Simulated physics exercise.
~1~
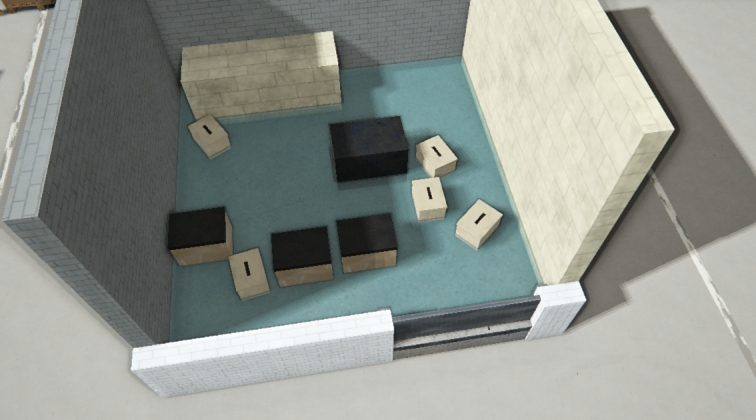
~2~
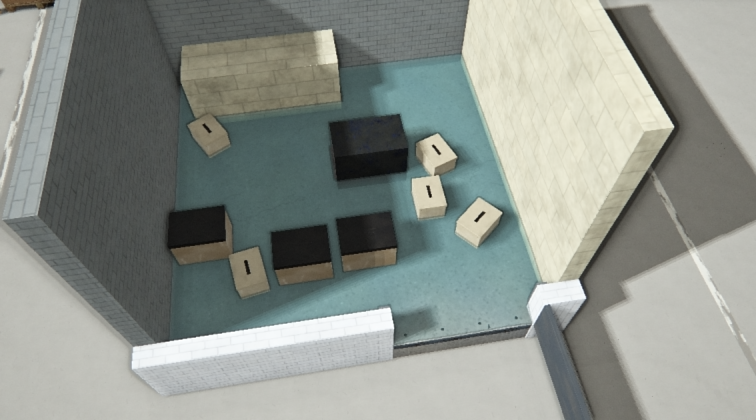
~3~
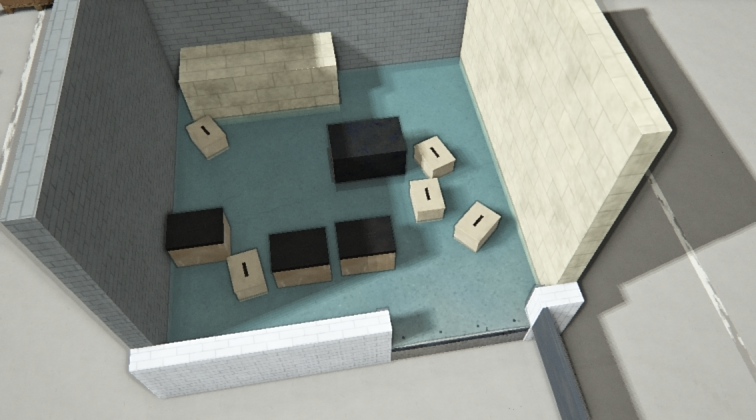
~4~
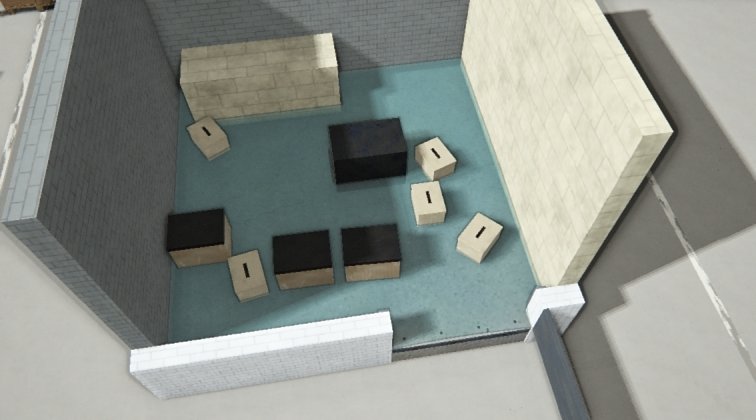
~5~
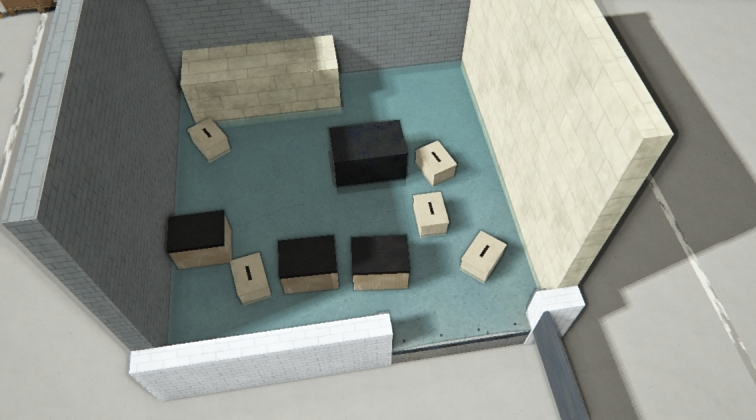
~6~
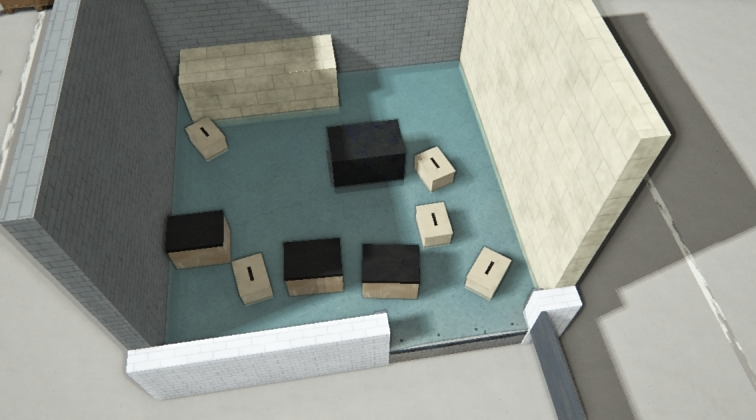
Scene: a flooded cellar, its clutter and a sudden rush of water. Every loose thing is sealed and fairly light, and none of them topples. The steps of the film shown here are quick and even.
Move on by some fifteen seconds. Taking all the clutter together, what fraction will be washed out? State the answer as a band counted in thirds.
Answer: Two thirds or more.
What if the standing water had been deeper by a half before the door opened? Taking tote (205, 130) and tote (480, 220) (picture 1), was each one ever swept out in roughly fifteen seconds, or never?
As listed: Left behind, washed out.
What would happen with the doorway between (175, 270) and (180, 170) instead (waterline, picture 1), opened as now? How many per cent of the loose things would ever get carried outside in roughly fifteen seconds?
Roughly 60 in a hundred.
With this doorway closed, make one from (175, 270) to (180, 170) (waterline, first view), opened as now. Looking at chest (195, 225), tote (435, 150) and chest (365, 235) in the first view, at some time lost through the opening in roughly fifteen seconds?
Ordered result: Exited / retained / exited.
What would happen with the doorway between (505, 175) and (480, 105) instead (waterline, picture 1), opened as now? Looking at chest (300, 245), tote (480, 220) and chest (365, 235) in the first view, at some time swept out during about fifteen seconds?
Sequentially: Remains, escapes, escapes.
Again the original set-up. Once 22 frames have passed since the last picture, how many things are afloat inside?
The figure is 2.
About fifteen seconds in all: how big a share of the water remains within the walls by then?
About 42 per cent.
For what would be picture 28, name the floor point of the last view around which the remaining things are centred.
That averages to about (253, 236) on the floor.
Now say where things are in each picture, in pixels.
A tote at (480, 219), afloat; a chest at (366, 234) floats; 0 of 8 have shifted, in the first picture.
A tote at (480, 217), afloat; a chest at (366, 232), afloat; 0 of 8 have shifted, in the second picture.
A tote at (478, 221), afloat; a chest at (365, 236) floats; 0 of 8 have shifted, in the third picture.
A tote at (481, 233), afloat, close to its start; a chest at (371, 244), afloat, close to its start; 2 of 8 have shifted, in the fourth picture.
A tote at (484, 251) floats, a stride from its start; a chest at (380, 254) floats, close to its start; 4 of 8 have shifted, in the fifth picture.
A tote at (489, 268) floats, a stride from its start; a chest at (391, 262) floats, a stride from its start; 6 of 8 have shifted, in the sixth picture.
A moment on, 1 of 8 are out; 7 afloat.
Next, 5 of 8 are out; 3 afloat.
Later, 6 of 8 are out; 2 afloat.
In the end, 6 of 8 are out; 2 afloat.
